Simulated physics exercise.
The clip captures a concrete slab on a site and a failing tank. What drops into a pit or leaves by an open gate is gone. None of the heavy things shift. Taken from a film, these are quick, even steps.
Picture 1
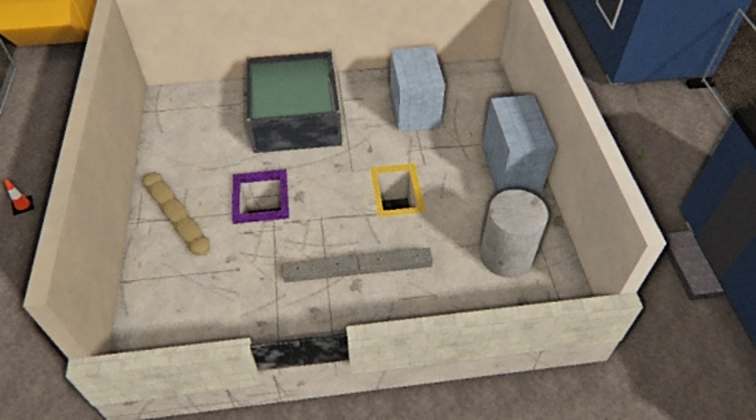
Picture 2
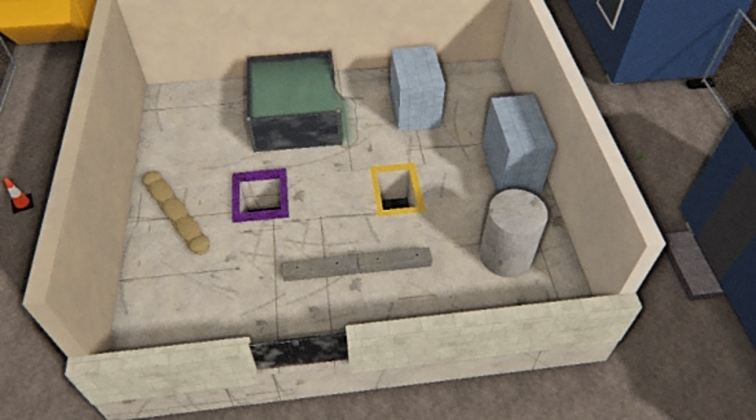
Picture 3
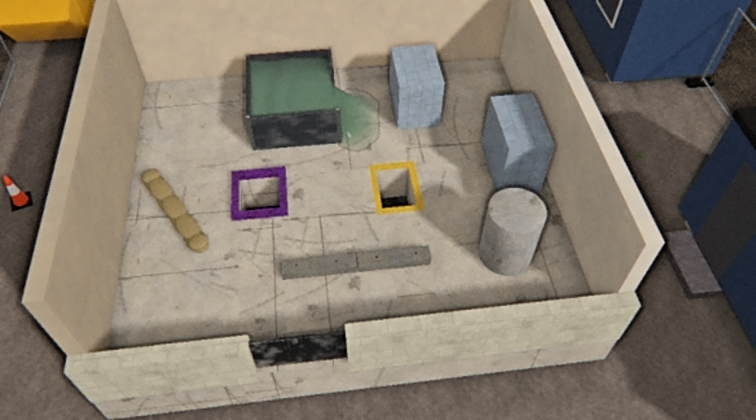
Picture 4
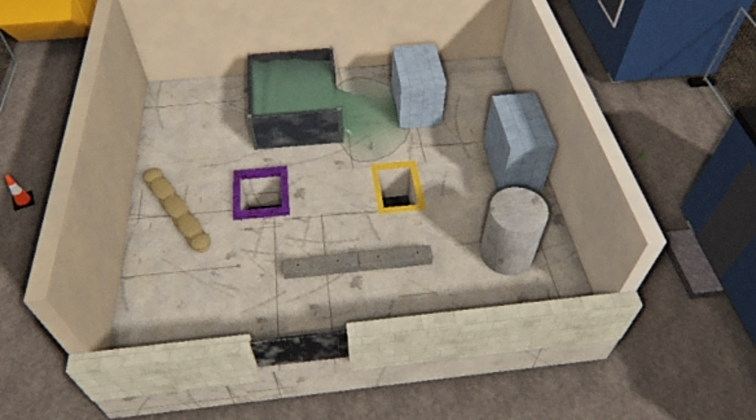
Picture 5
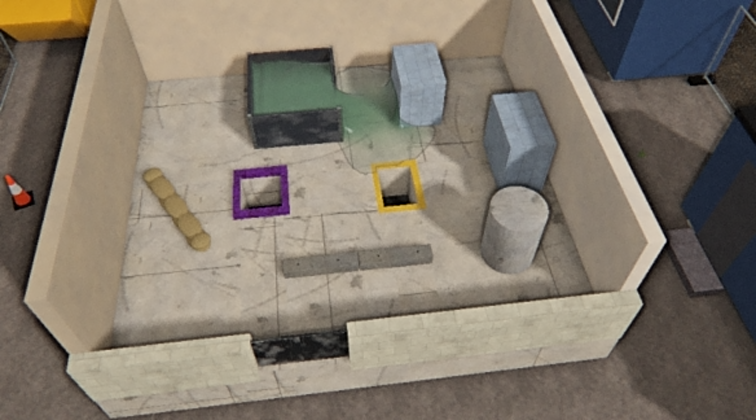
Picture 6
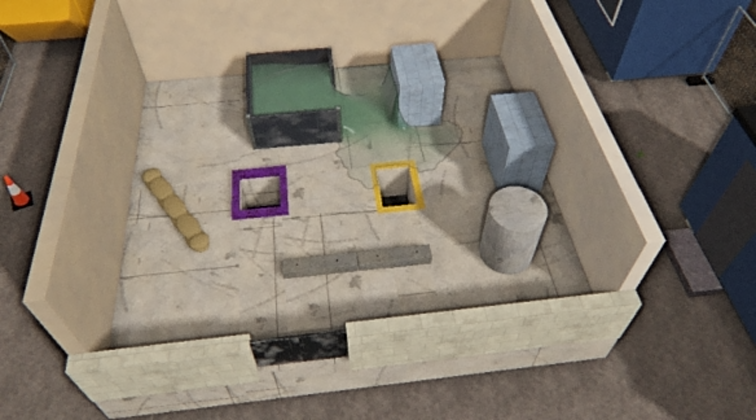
A walled concrete slab on a building site is seen from high above, with an open-topped dark tank of green water standing at the back left. Purple-framed and yellow-framed pits lie mid-floor, with tan sandbags left, a low grey barrier in front, and two blue-grey blocks and a grey cylinder right. Water pours from the tank's right side, spreading rightward around the rear block's base.
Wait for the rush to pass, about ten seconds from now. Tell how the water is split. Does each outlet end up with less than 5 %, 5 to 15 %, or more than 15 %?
In the end the gate never reaches five per cent; the yellow pit clears fifteen per cent; the purple pit never reaches five per cent.
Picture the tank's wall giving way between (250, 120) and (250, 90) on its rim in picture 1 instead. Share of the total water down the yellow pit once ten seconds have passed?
Yellow: About 2 %.
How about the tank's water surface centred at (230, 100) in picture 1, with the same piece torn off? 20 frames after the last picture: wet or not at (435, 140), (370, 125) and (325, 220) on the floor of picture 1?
Outcome, in sequence: Wetted, wetted, unwetted.
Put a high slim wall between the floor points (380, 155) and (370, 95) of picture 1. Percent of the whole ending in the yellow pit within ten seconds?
Yellow: 20 %.
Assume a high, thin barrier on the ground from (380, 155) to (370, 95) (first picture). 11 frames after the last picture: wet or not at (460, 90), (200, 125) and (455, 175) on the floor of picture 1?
As the points were listed, they come out taken by the flood, free from flooding, and finally free from flooding.
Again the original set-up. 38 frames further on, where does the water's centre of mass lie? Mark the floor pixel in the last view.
About (396, 151).
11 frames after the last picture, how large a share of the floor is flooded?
Around 30 percent of it.
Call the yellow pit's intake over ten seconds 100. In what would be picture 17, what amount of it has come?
Approximately 30 per cent.
A moment on, water covers 15 % of the floor; the gate 0 %, the yellow pit 3 %, the purple pit 0 %.
Next, water covers 30 % of the floor; the gate 0 %, the yellow pit 8 %, the purple pit 0 %.
Then, water covers 45 % of the floor; the gate 0 %, the yellow pit 14 %, the purple pit 0 %.
Later, water covers 60 % of the floor; the gate 0 %, the yellow pit 19 %, the purple pit 0 %.
In the end, water covers 85 % of the floor; the gate 0 %, the yellow pit 27 %, the purple pit 0 %.
